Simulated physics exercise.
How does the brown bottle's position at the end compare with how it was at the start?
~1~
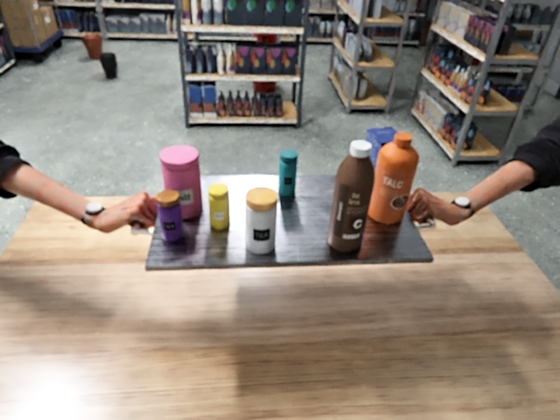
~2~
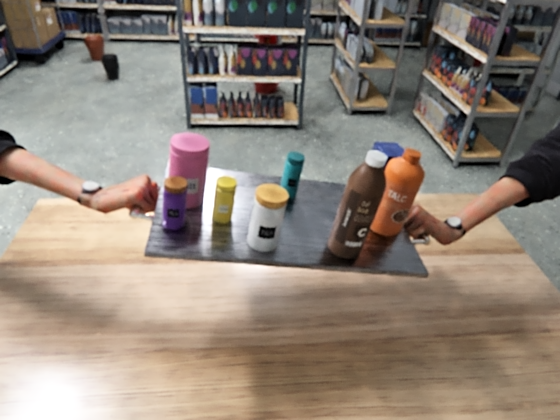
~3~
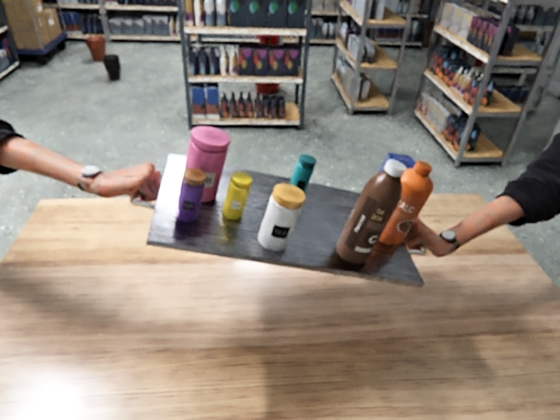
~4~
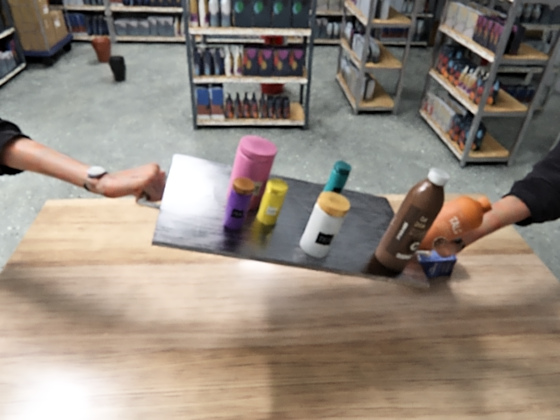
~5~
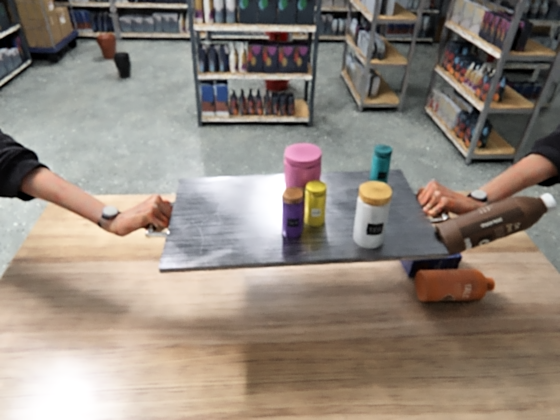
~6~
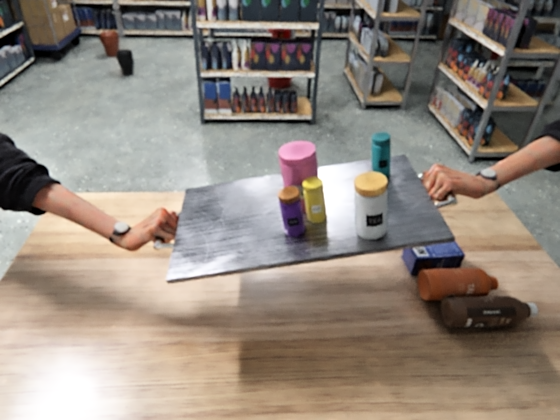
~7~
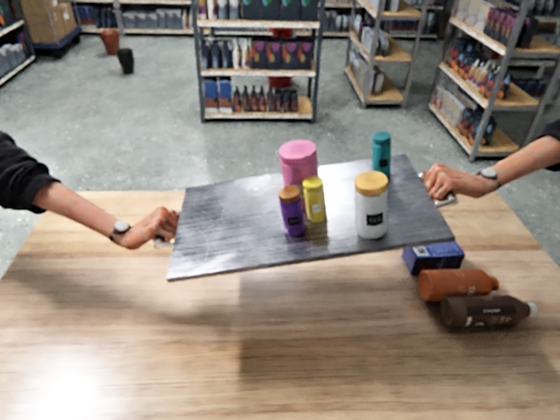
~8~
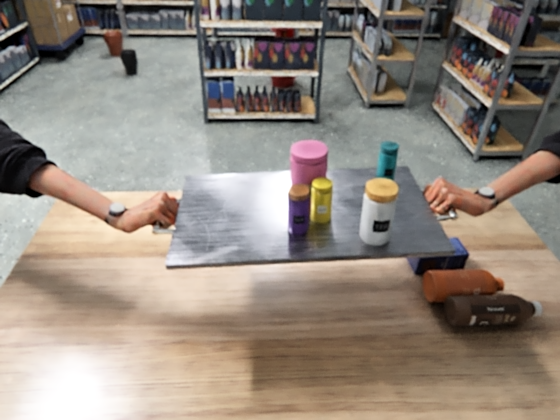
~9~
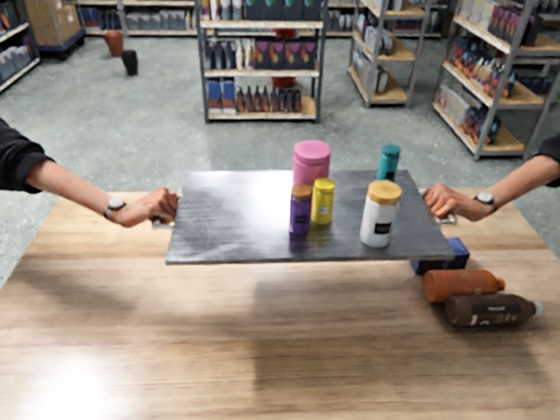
At the start the brown bottle stood upright on the right part of the tray, but by the end it was lying on its side on the table.
Two hands tipped a dark rimless tray of bottles and jars down to the right, and the brown bottle, orange bottle and blue carton fell onto the table; they then tilted it slightly left and levelled it, five containers still standing.
